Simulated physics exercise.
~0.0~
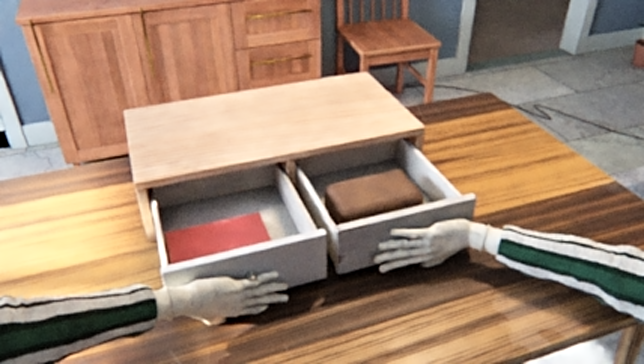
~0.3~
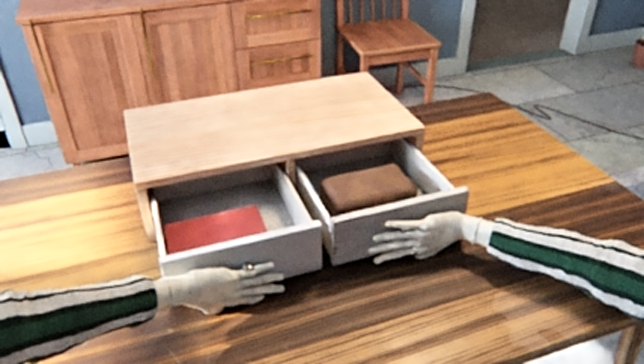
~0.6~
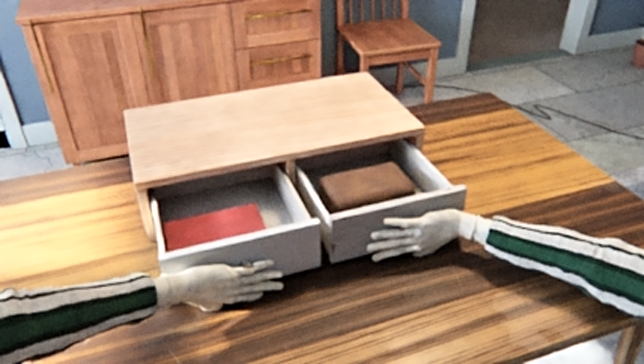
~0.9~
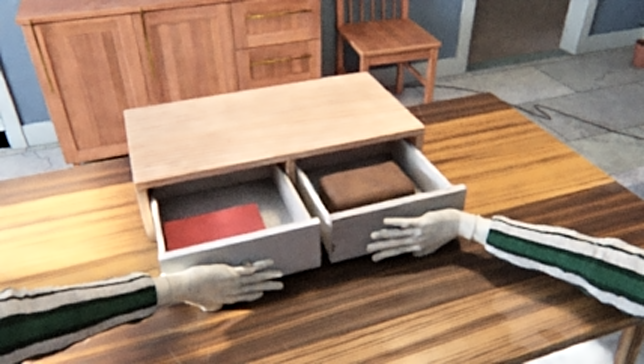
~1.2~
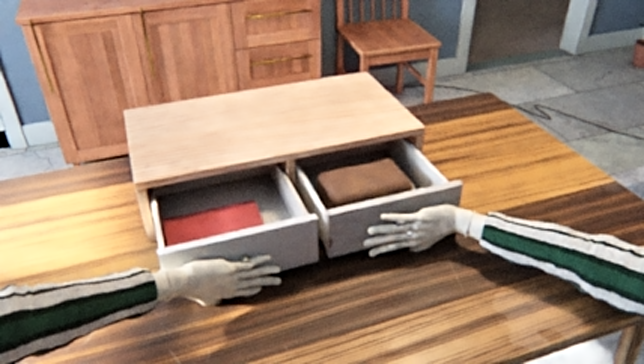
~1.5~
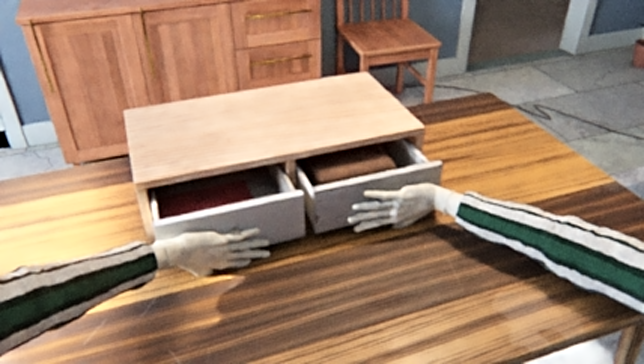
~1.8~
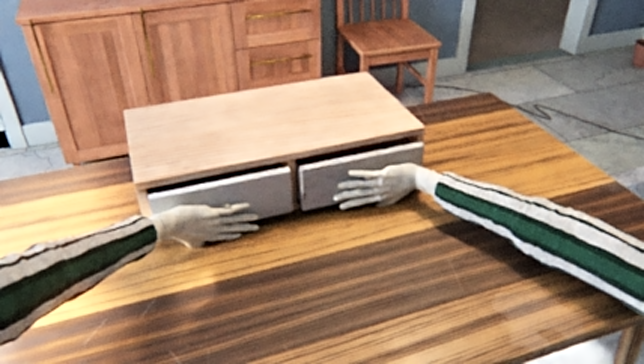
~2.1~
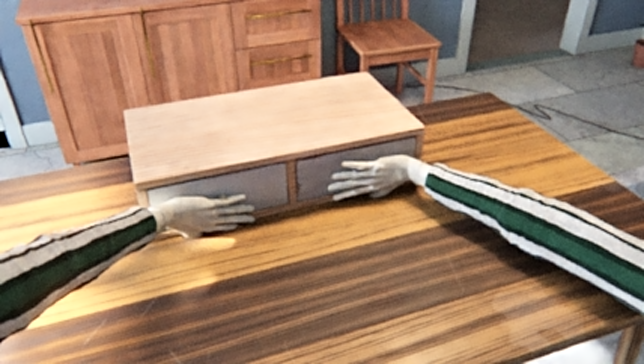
The video shows a low wooden cabinet on a striped table with two open drawers, a red book in the left and a brown loaf-shaped object in the right. Two hands in striped sleeves push both drawers inward, slowly at first, until both are closed.
